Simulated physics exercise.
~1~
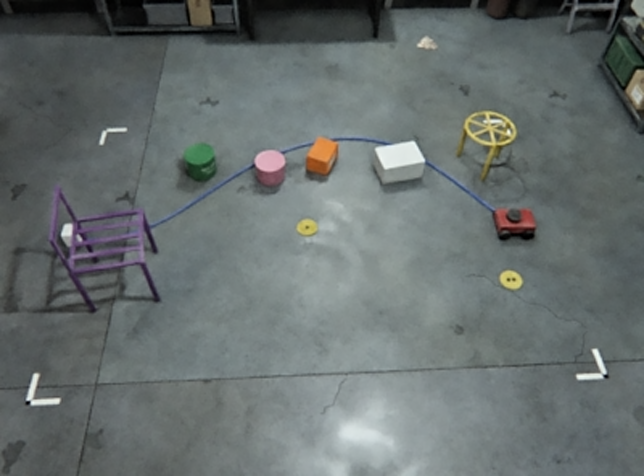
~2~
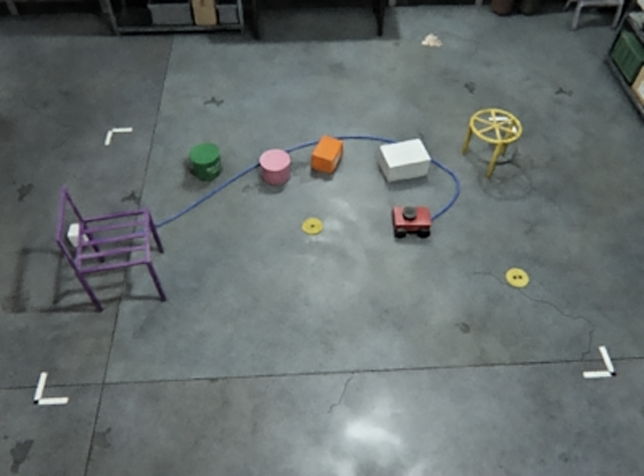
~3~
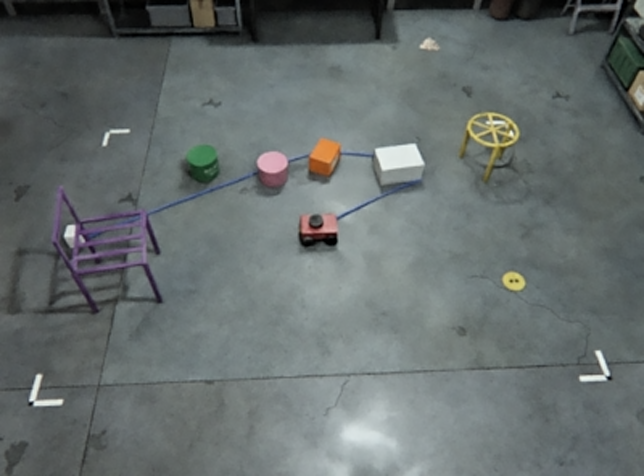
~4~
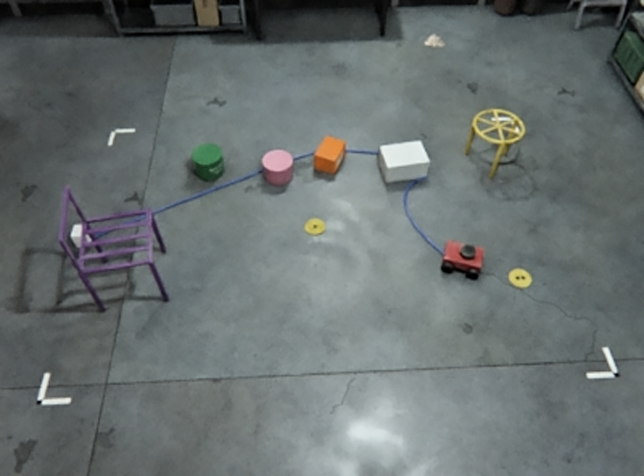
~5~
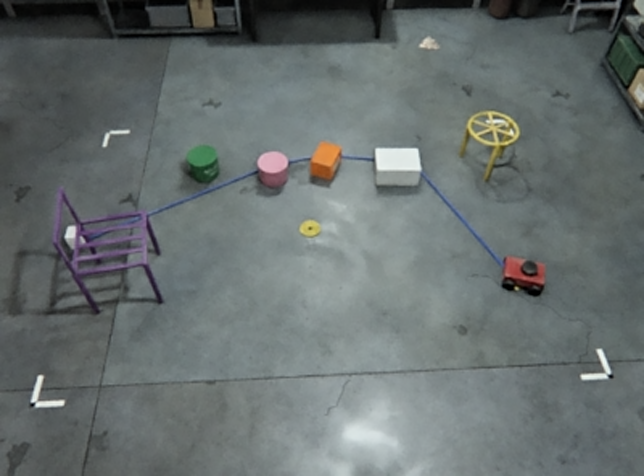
A small red cart trailing a blue lead sits at the right of a grey workshop floor, seen from high above. The lead runs back past a white crate, an orange carton, a pink bin and a green bucket to a purple chair at the left, while a yellow stool stands at the upper right. The cart moves left below the crate to the nearer yellow mark, and the lead bends around the crate and draws straighter. It then heads back right and stops over the other mark, the lead stretching straight from the crate, which has shifted slightly.
